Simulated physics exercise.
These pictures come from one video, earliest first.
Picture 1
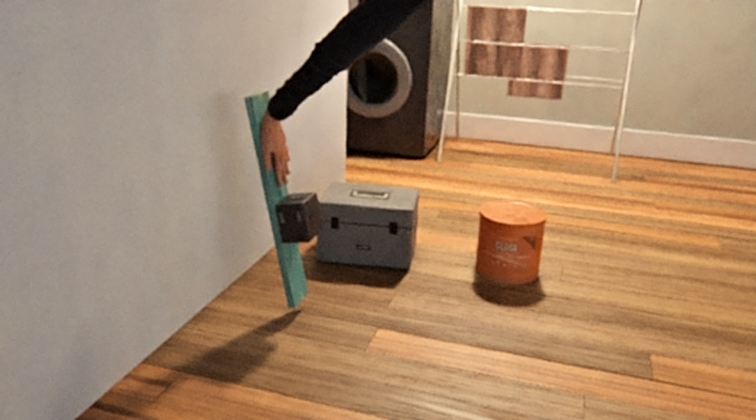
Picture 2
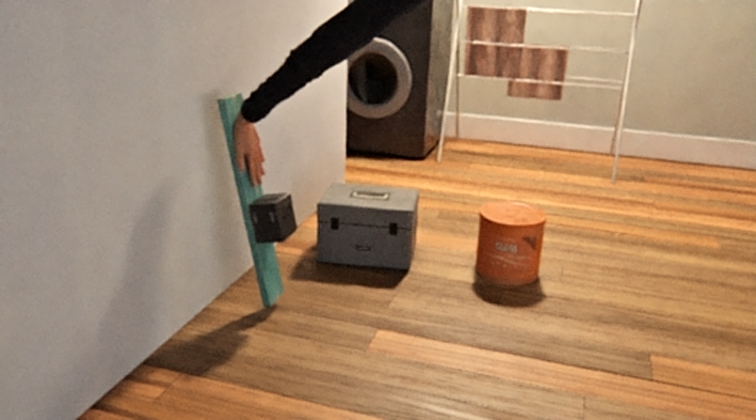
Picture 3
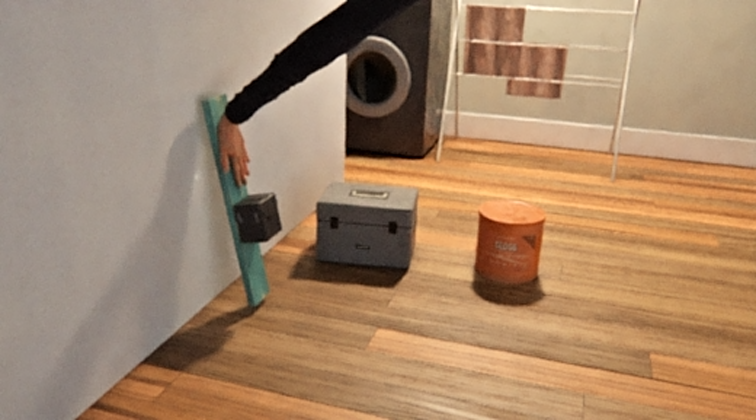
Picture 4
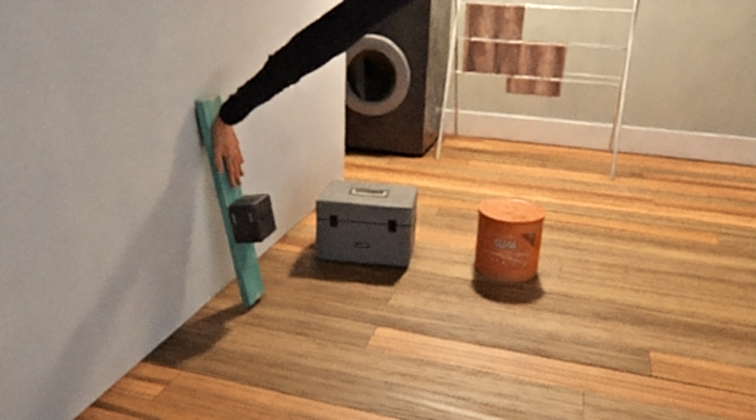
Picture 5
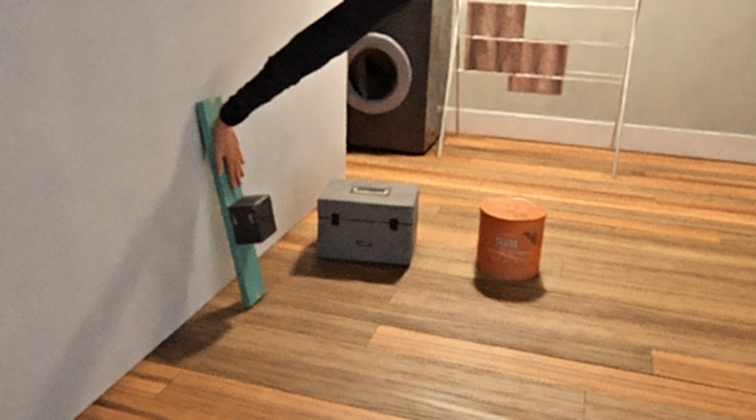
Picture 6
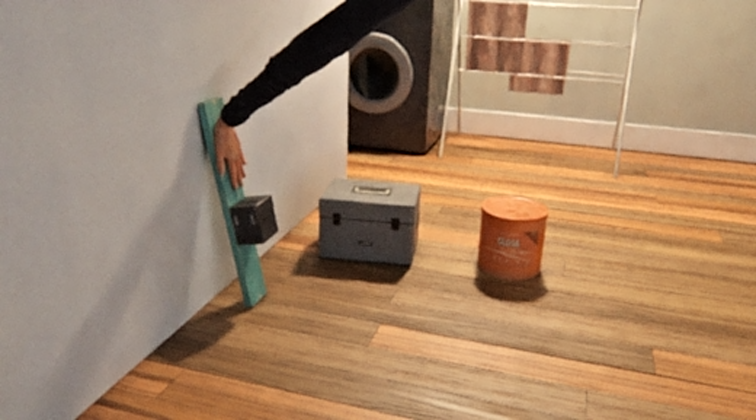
An arm moves a turquoise plank left along the wall, then holds it nearly still.
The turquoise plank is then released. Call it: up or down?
Up.
Then, 0.20 s later than the last frame, all is still.
Then, 0.50 s later than the last frame, turquoise plank resting near (234, 205).
When it is over, all 3 as before. End places, in pixels of the last picture, turquoise plank near (234, 205). The plank stays up.
